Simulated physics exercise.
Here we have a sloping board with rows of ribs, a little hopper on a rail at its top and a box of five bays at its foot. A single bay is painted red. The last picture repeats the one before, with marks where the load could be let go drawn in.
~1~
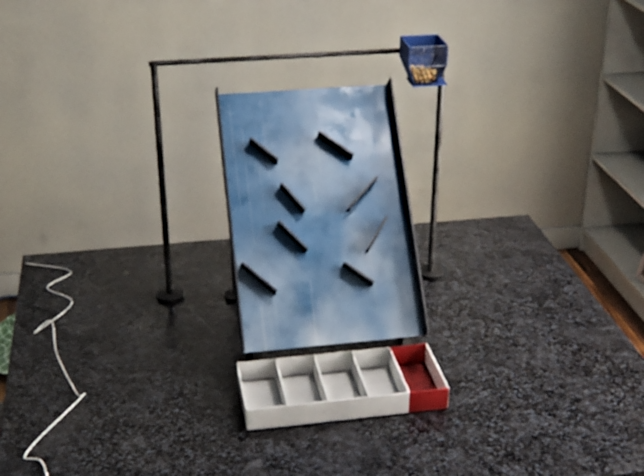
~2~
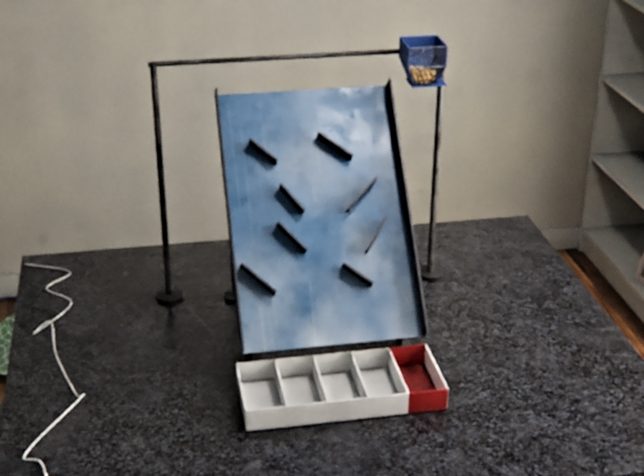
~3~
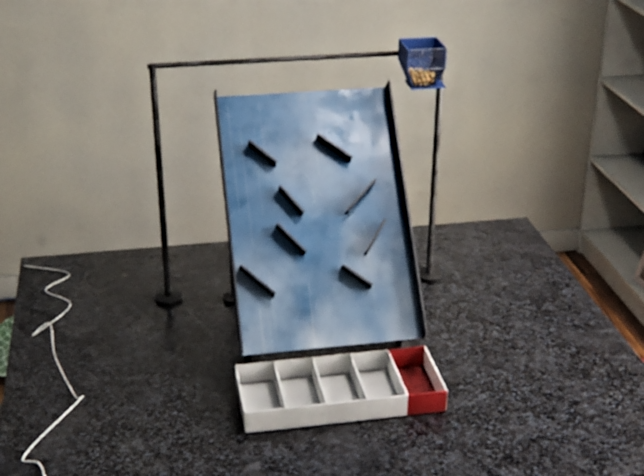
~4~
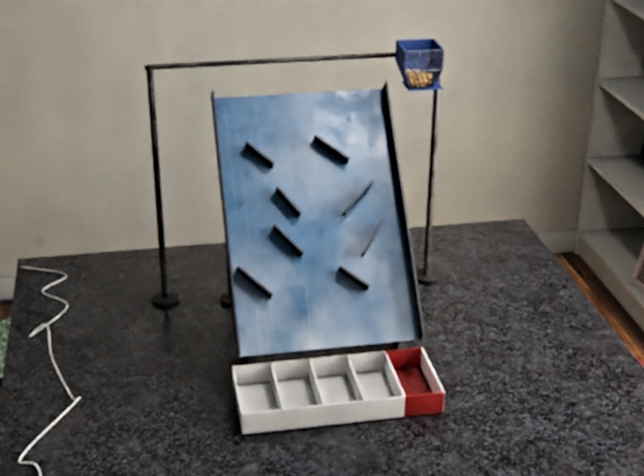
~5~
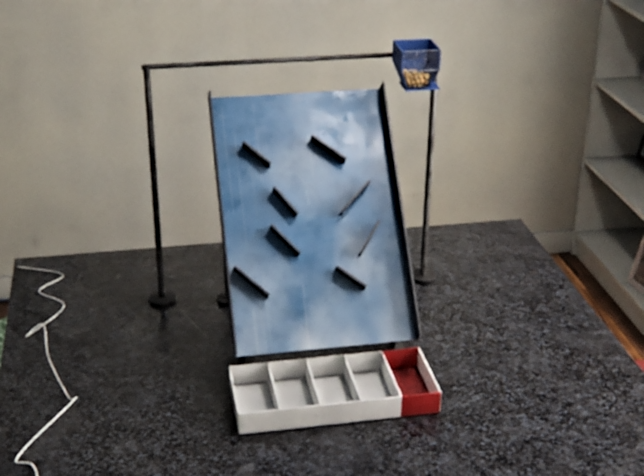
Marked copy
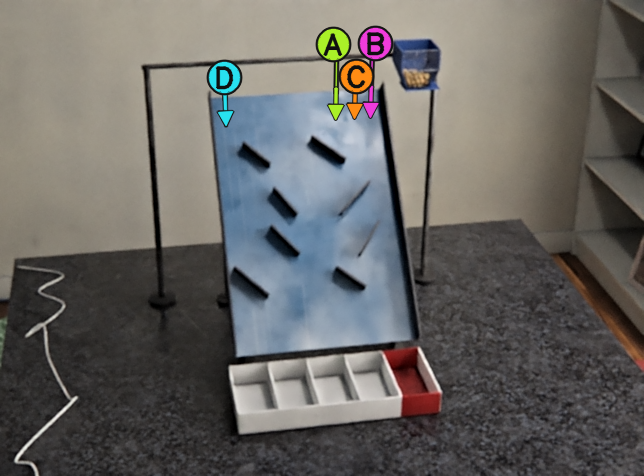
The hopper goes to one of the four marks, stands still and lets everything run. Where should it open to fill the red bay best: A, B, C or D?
Take B.
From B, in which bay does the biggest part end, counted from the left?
The fifth from the left.
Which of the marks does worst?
D.
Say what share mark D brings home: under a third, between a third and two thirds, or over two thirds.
Under a third.
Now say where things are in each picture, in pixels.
In the first picture, hopper (422, 72), dried chickpeas, door shut.
In the second picture, ribs (250, 138) to (278, 160), (319, 132) to (353, 155), (281, 183) to (305, 210).
In the third picture, ribs (348, 210) to (376, 179), (277, 223) to (306, 252), (368, 250) to (386, 219).
In the fourth picture, ribs (238, 266) to (273, 295), (340, 266) to (370, 286).
In the fifth picture, red bay (421, 403), number 5 of 5 from the left.
On the marked copy, mark A meets the board at (335, 114); mark B meets the board at (370, 112); mark C meets the board at (354, 113); mark D meets the board at (225, 120).
For mark A, roughly a third in the red bay, roughly two thirds in other bays.
For mark B, roughly two thirds in the red bay, roughly a quarter in other bays, about a tenth outside the box.
For mark C, roughly a third in the red bay, roughly half in other bays, just a few held on the board, about a tenth outside the box.
For mark D, just a few in the red bay, almost all in other bays, just a few outside the box.
